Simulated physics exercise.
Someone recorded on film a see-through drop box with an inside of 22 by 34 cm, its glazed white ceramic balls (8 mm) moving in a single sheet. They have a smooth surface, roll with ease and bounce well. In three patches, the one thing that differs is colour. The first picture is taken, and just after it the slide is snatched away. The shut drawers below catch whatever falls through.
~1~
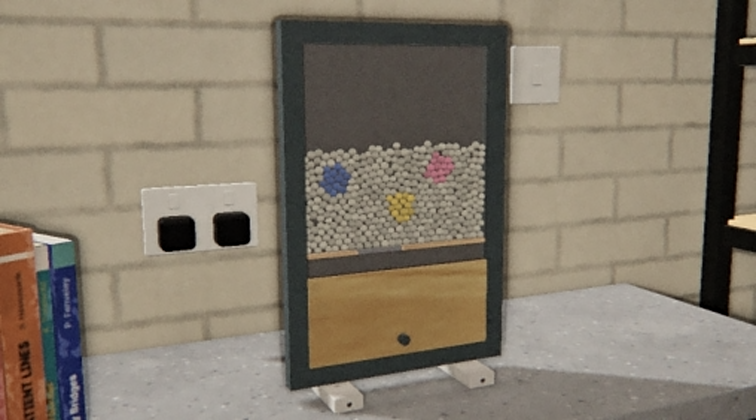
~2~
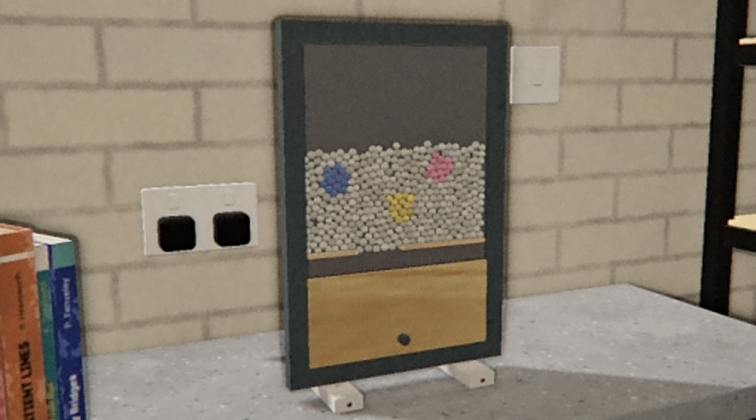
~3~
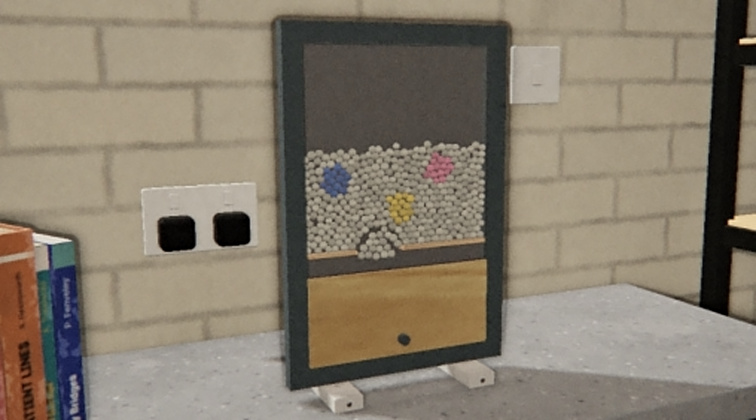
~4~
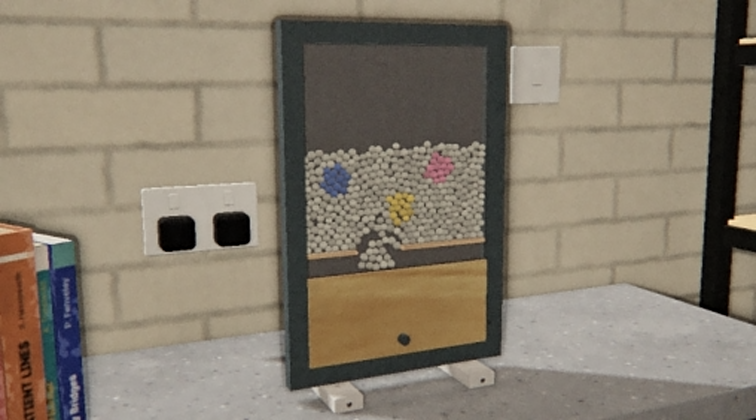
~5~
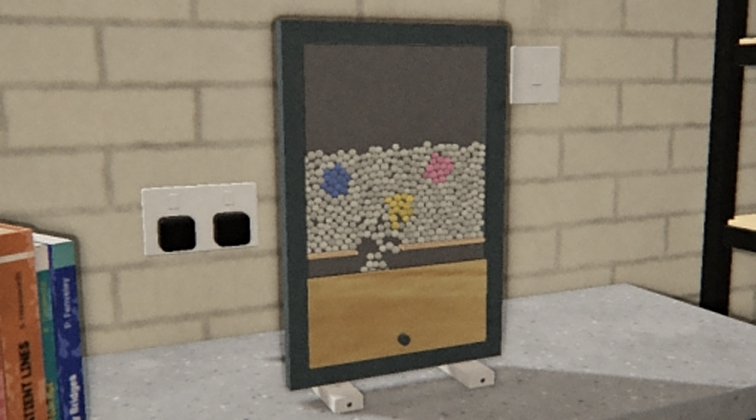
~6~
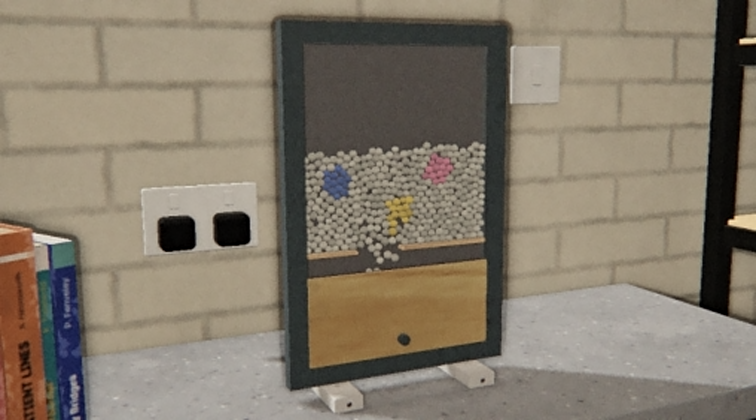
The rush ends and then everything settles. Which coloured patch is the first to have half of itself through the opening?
The yellow patch.
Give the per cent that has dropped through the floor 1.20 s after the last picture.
Roughly 80 in a hundred by then.
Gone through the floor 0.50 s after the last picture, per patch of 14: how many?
From yellow, 14; from blue, 8; from pink, 2.
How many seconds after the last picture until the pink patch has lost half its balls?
That happens at roughly 0.6 seconds.
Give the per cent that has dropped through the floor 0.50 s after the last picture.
Roughly 55 in every hundred.
Then, 0.15 s later than the last picture, 20 % are out; out of 14, yellow 6, blue 0, pink 0.
Then, 0.50 s later than the last picture, 55 % are out; out of 14, yellow 14, blue 7, pink 2.
Then, 1.20 s later than the last picture, 80 % are out; out of 14, yellow 14, blue 14, pink 14.
At rest 3.9 s after the last picture, 90 % are out; out of 14, yellow 14, blue 14, pink 14; half out at yellow 0.19 s, blue 0.47 s, pink 0.58 s.
